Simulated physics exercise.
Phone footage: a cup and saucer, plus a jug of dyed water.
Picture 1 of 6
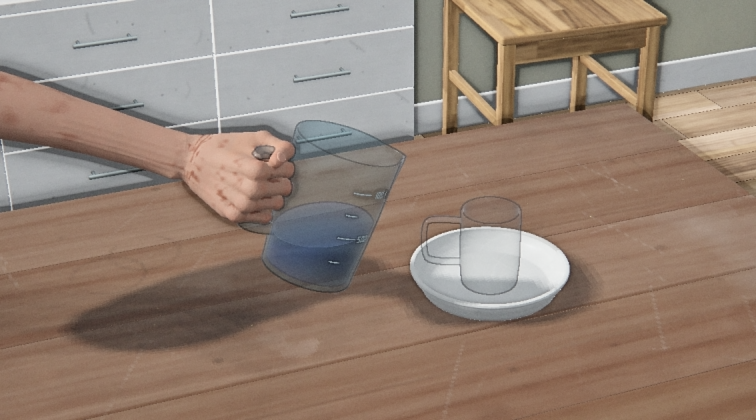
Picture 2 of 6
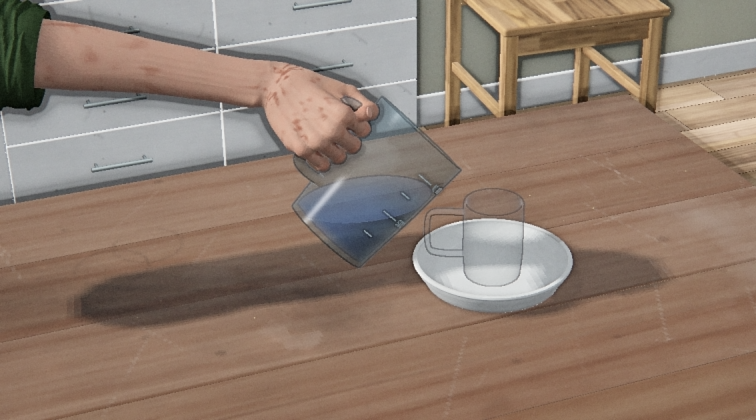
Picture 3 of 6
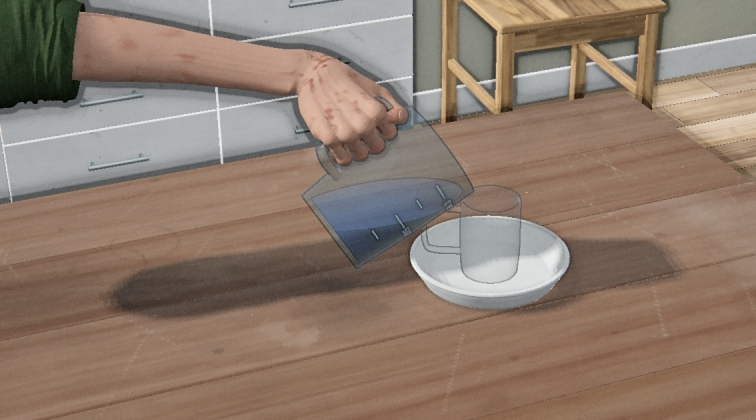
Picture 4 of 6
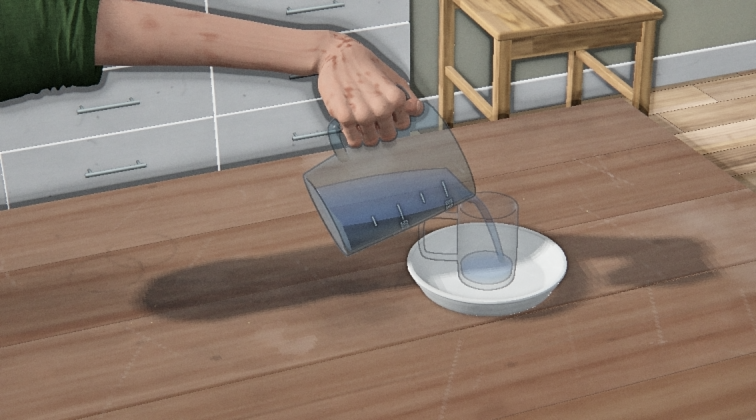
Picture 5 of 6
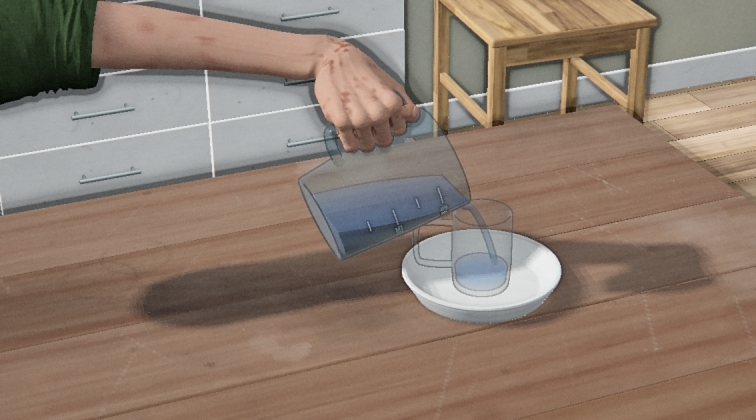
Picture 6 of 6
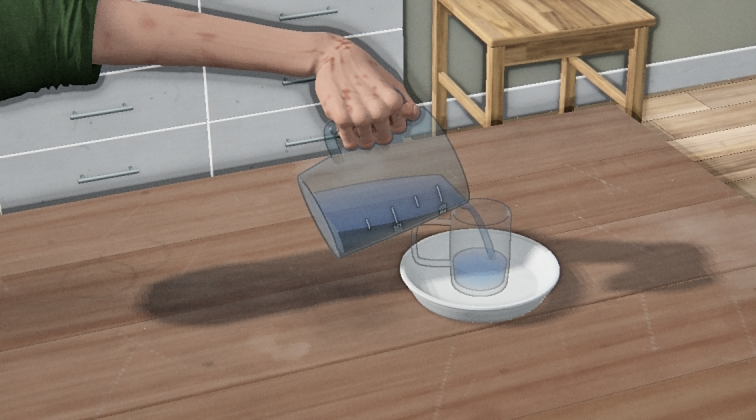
A hand brought a clear jug of blue water over from the left, tipped it toward an empty glass cup on a white saucer, and poured a thin stream that partly filled the cup.
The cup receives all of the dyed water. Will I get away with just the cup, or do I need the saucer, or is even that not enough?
You need the saucer.
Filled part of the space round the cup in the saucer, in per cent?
Around 30%.
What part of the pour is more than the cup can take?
30 %, more or less.
A moment on, the cup is about three quarters full; the saucer is dry.
Further on, the cup is full to the brim; the saucer is wet, with room to spare.
When it is over, the cup is full to the brim; the saucer is wet, with room to spare.
